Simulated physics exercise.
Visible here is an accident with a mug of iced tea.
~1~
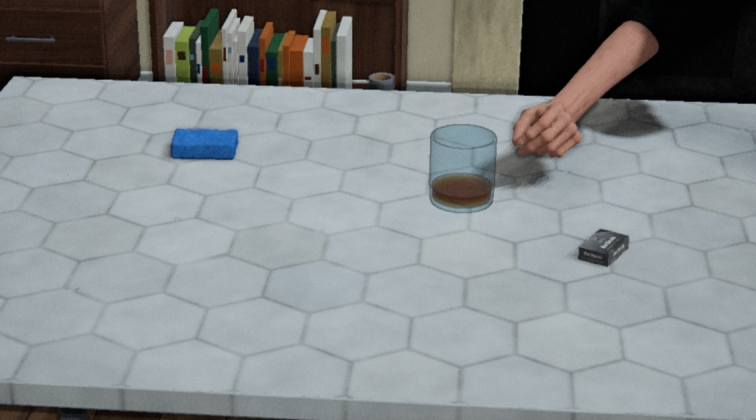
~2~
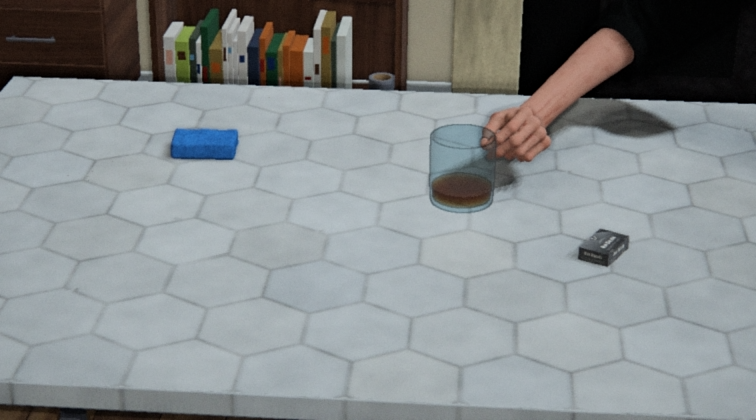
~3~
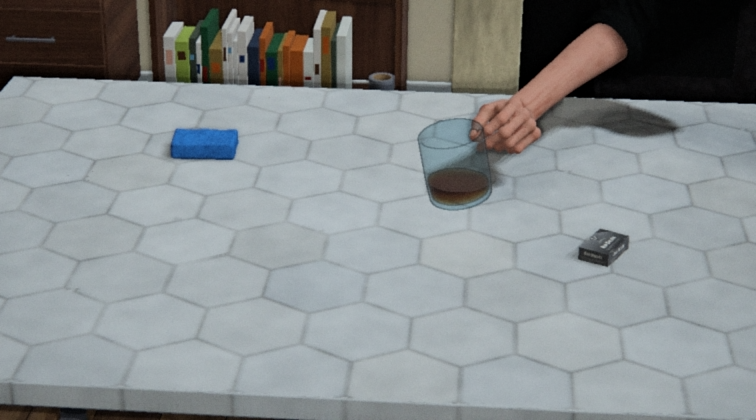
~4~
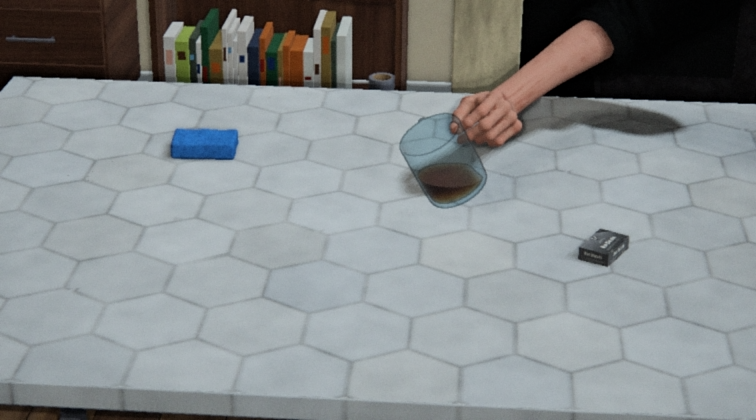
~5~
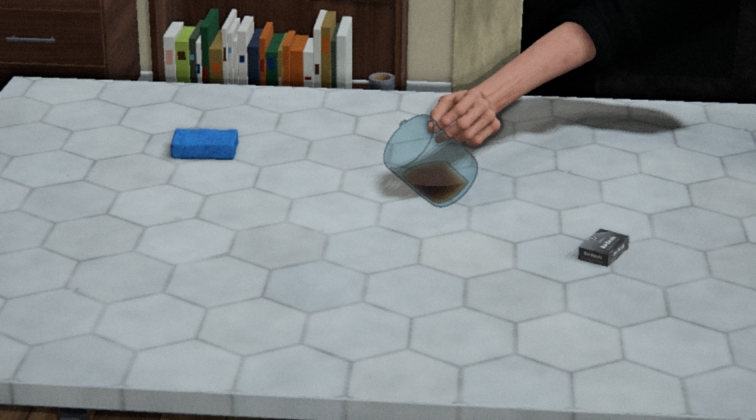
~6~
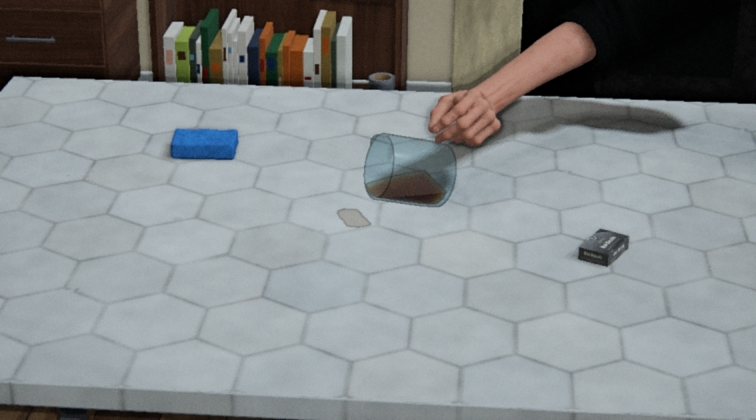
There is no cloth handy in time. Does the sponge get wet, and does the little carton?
The sponge is missed by the spill, and as for the little carton, it is missed by the spill.
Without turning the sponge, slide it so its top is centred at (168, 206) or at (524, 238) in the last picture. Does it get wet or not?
On the first try it is hit by the spill, and on the second it keeps clear of the spill.
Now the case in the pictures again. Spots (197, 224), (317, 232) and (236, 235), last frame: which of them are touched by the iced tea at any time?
First spot touched, second spot touched, last spot touched.
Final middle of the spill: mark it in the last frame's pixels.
At about (212, 240).
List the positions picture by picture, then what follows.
It stands upright; mug (462, 167) about a quarter full; sponge (204, 135); little carton (604, 241), in the first picture.
Fingers against its side; mug about a quarter full, surface at (462, 185), in the second picture.
Fingers against its side; mug (455, 163) about a quarter full; little carton (604, 241), in the third picture.
Fingers against its side; mug (443, 159) tipped 30°; sponge (204, 135), in the fourth picture.
Fingers against its side; mug (430, 160) tipped 45°, in the fifth picture.
It is falling; mug (408, 171) tipped 75°; sponge (204, 135); little carton (604, 241), in the sixth picture.
A moment on, the puddle covers about as much as a plate; the sponge is untouched; the little carton is untouched.
When it is over, the puddle covers about as much as a plate; the sponge is untouched; the little carton is untouched.
